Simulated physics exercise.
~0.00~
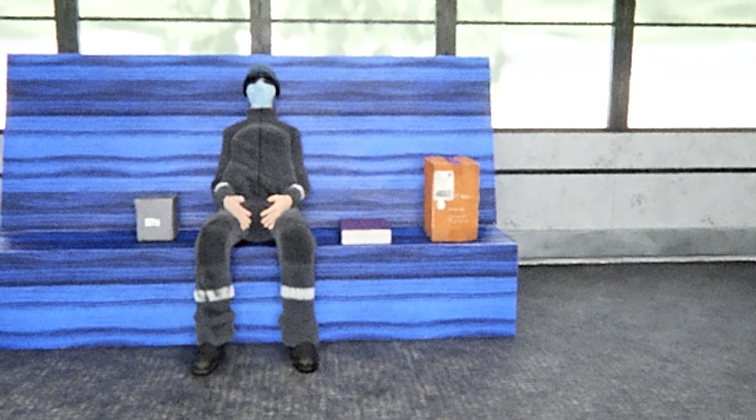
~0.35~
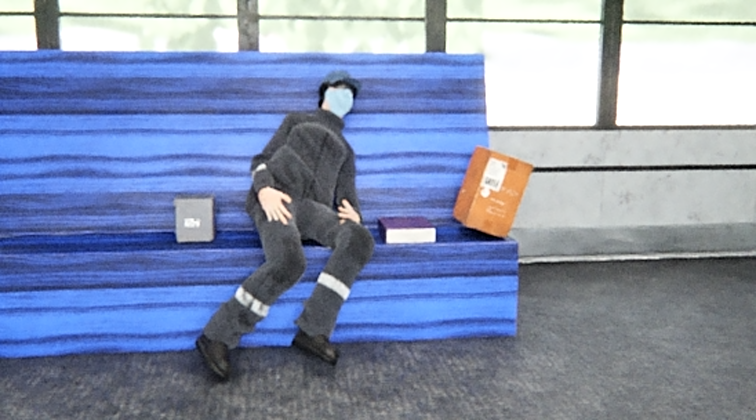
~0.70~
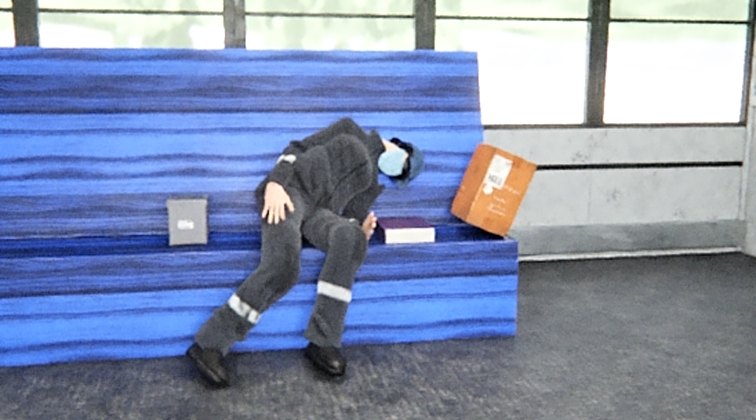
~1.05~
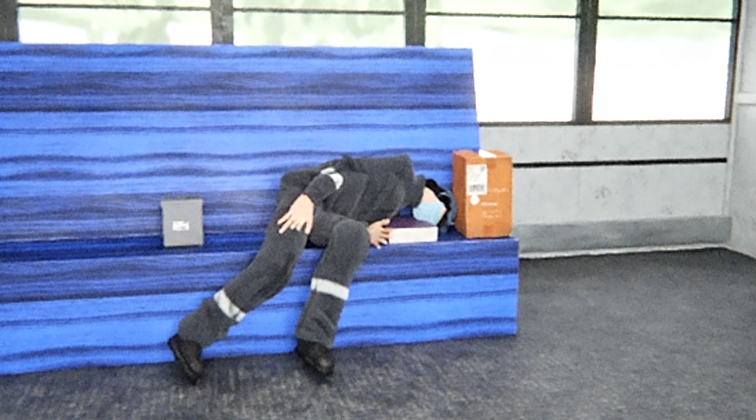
In the video, a masked figure in dark clothing sits on a blue bench among a grey box, a purple folder and an orange box, then slumps right, head coming down by the folder, as the orange box tips right and settles upright, still on the bench.
